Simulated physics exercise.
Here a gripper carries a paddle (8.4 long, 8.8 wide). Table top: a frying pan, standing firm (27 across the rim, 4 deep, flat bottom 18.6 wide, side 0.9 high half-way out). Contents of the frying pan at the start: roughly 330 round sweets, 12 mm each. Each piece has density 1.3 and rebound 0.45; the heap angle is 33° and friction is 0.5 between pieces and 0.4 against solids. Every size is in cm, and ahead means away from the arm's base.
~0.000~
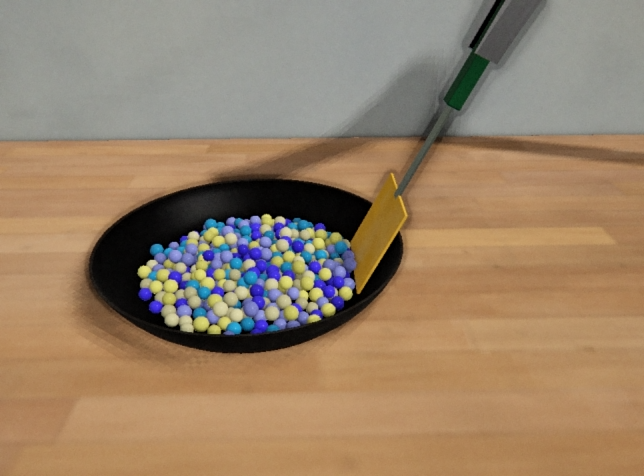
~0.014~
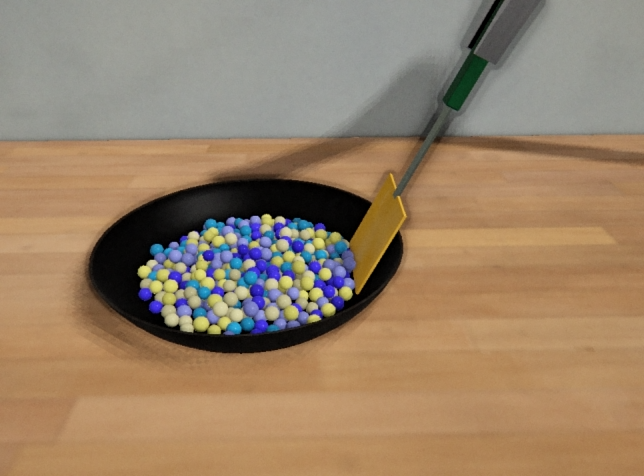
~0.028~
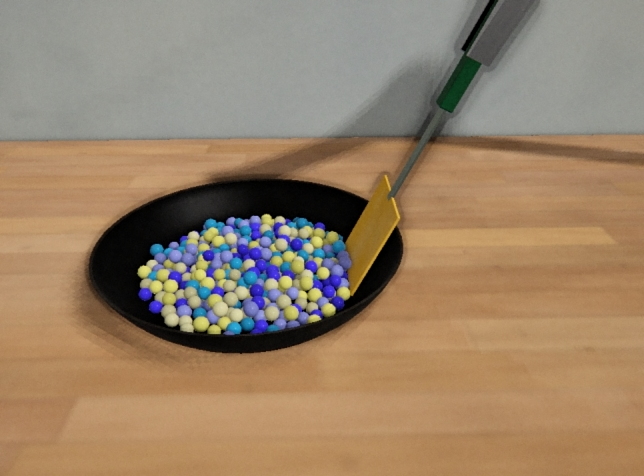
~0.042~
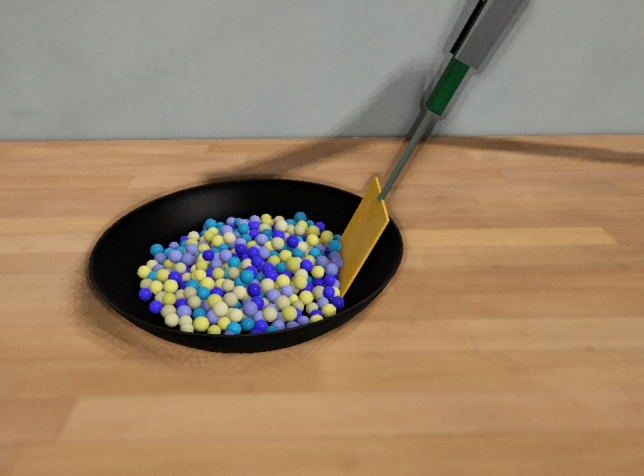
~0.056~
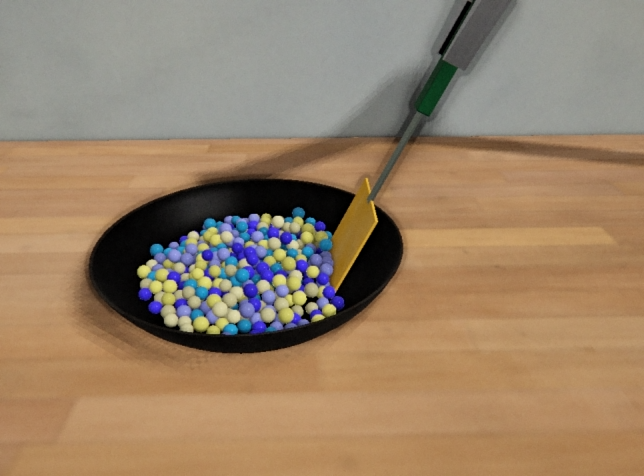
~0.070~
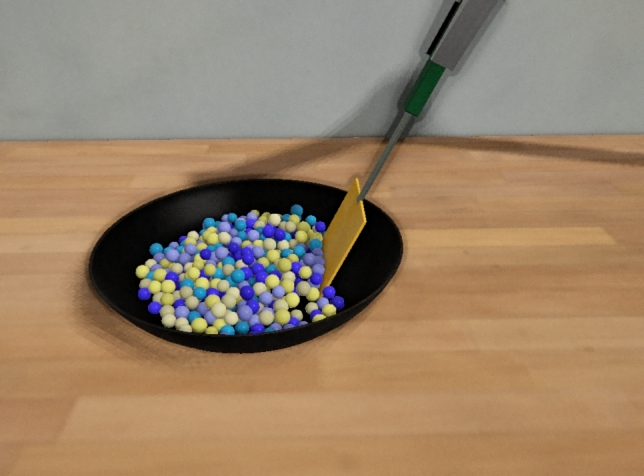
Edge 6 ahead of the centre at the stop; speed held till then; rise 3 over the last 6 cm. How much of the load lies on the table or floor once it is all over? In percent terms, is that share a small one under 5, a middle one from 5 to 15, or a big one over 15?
A small one.
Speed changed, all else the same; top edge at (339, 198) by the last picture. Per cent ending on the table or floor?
Roughly 5 per cent.
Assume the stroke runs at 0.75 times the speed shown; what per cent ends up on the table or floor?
I'd put it at about 0 per cent.
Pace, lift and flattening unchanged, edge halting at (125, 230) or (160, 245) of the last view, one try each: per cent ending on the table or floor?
About 30 and 10 per cent.
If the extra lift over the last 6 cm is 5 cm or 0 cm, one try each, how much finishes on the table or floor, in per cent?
It works out to some 0 per cent for the first setting and some 0 per cent for the second.
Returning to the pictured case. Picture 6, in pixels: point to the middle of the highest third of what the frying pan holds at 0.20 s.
I'd put it close to (192, 253).
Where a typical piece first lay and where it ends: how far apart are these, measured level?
It comes to some 4 cm.
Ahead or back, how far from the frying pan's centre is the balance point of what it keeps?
The kept load is shifted forward by about 5.0 cm.
After 0.14 s, sloping 64°, highest piece 4 above the table; 332 in the frying pan.
After 0.20 s, sloping 64°, highest piece 4 above the table; 332 in the frying pan.
After 0.43 s, sloping 64°, highest piece 5 above the table; 332 in the frying pan.
After 1.48 s, sloping 64°, highest piece 5 above the table; 332 in the frying pan.
At rest, 332 in the frying pan. That is 0 % on the table or floor.
